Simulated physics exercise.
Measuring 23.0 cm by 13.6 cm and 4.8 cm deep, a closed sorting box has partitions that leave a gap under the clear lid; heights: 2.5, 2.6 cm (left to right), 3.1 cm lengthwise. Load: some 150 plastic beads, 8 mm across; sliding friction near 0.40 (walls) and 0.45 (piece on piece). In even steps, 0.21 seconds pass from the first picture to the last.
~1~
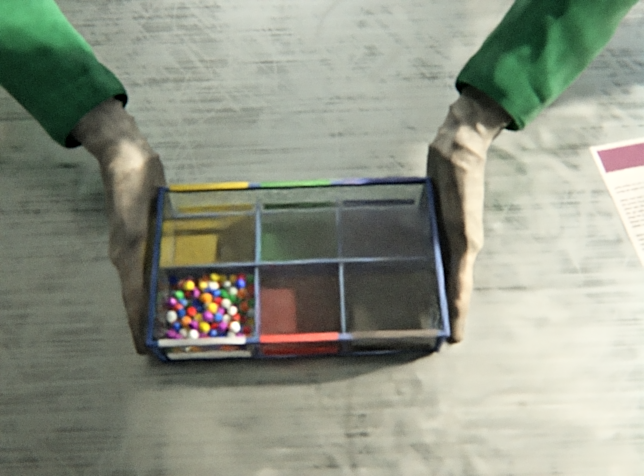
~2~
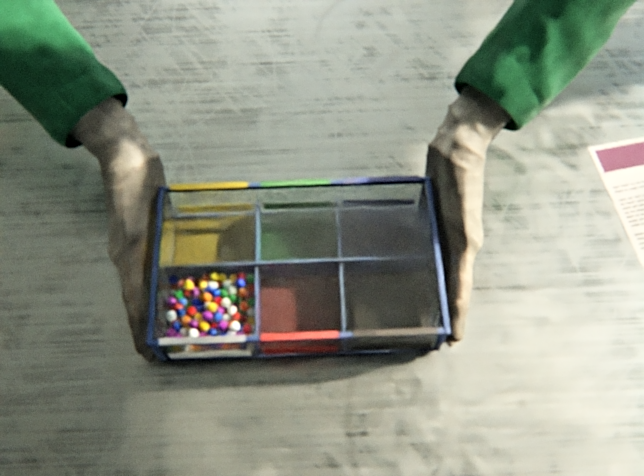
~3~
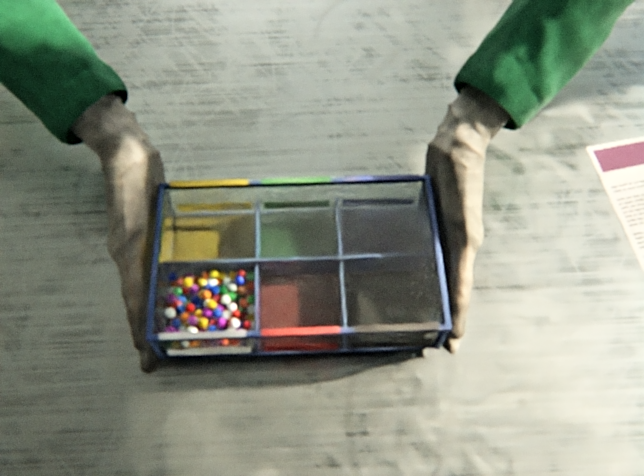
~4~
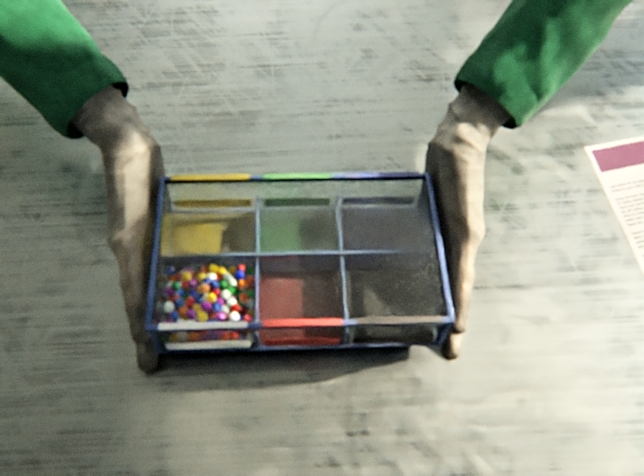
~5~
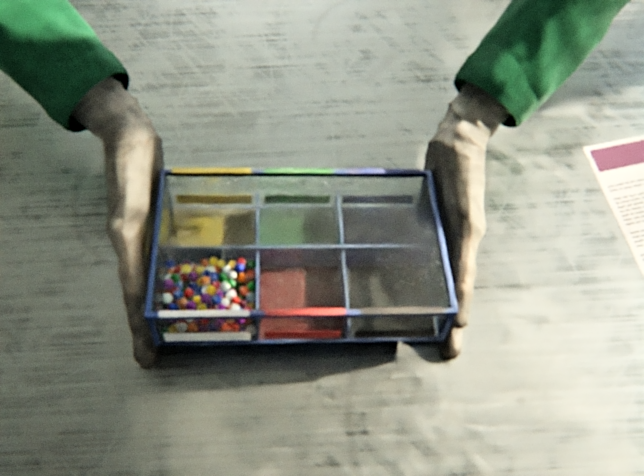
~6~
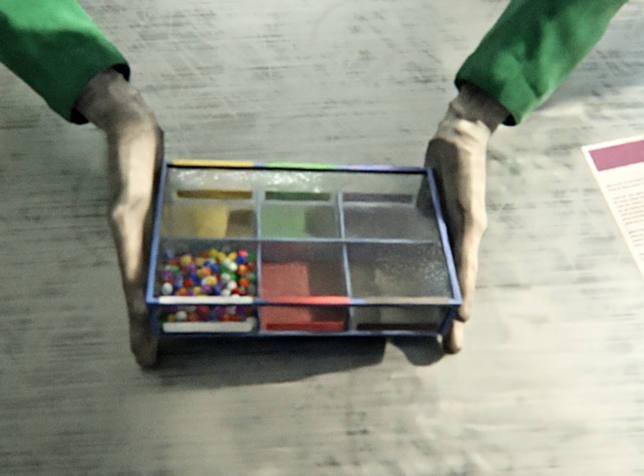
Two hands in green sleeves hold a clear-lidded, partitioned box with many small multicoloured beads in its front left compartment, then tilt it slightly, its front edge rising a little while the beads stay in that compartment.
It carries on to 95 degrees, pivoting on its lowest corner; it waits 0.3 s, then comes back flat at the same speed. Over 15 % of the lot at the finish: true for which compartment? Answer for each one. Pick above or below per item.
Red = below; blue = above; green = above; yellow = below; white = below; black = below.
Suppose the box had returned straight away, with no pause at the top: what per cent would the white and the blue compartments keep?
In per cent: White 20; blue 45.
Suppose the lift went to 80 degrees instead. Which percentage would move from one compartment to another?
About 55 per cent.
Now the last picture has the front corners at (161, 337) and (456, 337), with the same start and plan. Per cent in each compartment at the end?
Final shares: Red 15%, blue 0%, green 0%, yellow 0%, white 15%, black 70%.
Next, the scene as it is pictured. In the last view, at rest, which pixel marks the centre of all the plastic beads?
Once everything settles, the centre is around (348, 229).
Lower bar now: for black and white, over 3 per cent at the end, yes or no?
For black, it does not; for white, it does.
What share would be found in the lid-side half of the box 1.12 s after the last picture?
70 %.
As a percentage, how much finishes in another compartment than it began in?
I'd say close to 90 percent.
Then, 1.12 s after the last picture, tilt 95 degrees; red 5 %, blue 20 %, green 25 %, yellow 15 %, white 40 %.
Then, 1.86 s after the last picture, tilt 49 degrees; blue 55 %, green 35 %, white 10 %.
Then, 2.63 s after the last picture, tilt 0 degrees; blue 55 %, green 35 %, white 10 %.
In the end, red 0 %, blue 55 %, green 35 %, yellow 0 %, white 10 %, black 0 %.
